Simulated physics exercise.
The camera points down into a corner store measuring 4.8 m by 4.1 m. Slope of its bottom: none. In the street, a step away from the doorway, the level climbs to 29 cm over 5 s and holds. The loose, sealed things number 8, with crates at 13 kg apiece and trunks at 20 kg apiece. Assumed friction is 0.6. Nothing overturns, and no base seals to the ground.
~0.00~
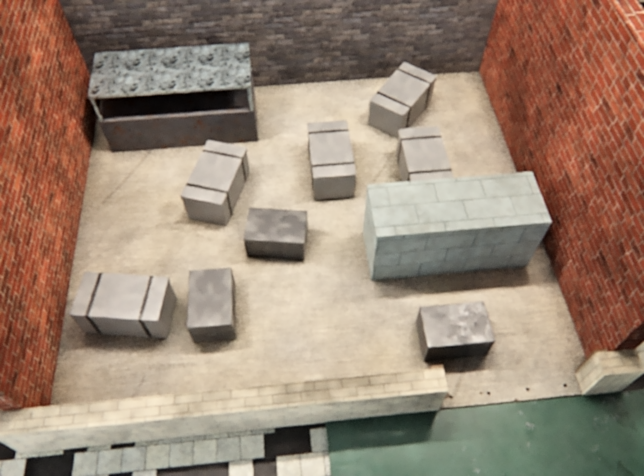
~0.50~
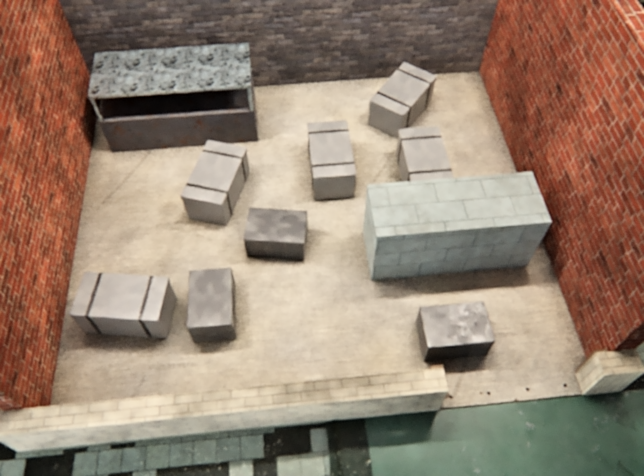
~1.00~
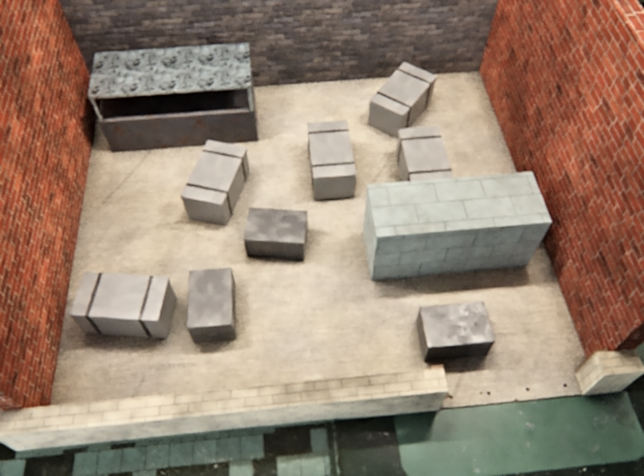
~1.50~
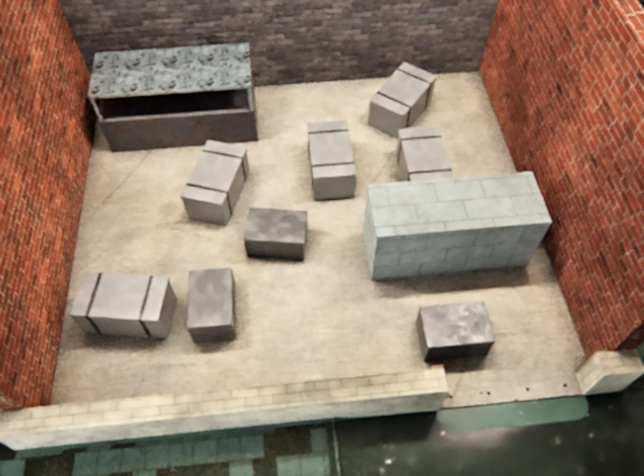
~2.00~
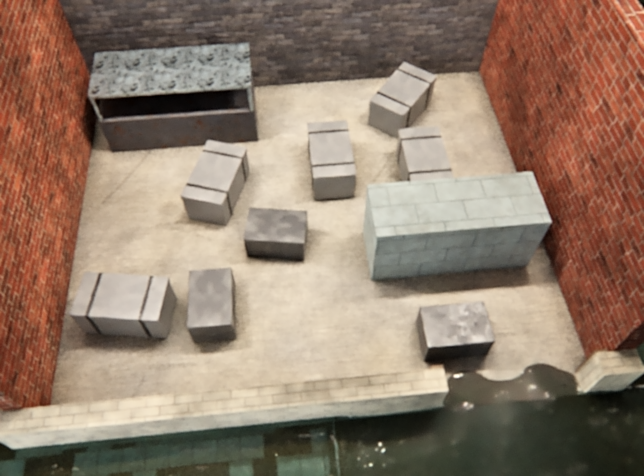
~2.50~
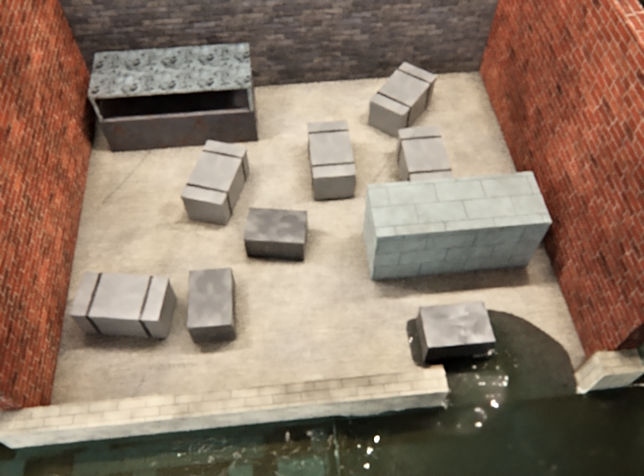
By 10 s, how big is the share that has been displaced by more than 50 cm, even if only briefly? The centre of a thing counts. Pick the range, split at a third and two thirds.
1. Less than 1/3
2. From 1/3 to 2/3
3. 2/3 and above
From 1/3 to 2/3 (2).
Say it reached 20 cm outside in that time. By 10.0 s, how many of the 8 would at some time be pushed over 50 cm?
The count would be 2.
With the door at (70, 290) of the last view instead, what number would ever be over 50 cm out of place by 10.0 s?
In that case the number is 8.
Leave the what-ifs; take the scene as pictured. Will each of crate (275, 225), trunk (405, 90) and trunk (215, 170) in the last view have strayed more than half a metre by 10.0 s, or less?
Order as asked - a smaller shift, a bigger shift, a smaller shift.
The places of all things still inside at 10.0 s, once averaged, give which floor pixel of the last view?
Around (257, 187).
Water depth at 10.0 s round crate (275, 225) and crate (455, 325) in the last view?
Roughly 5 and 13 cm.
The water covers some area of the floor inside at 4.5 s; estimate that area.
4.5 m2.
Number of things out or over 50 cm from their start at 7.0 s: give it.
I count 1 of them.
After 3.5 s 0 of 8 are over 50 cm from their spots; 0 afloat.
After 4.5 s 1 of 8 are over 50 cm from their spots; 0 afloat.
After 7.0 s 1 of 8 are over 50 cm from their spots; 0 afloat.
After 10.0 s 4 of 8 are over 50 cm from their spots, and 4 have been at some point; 4 afloat.
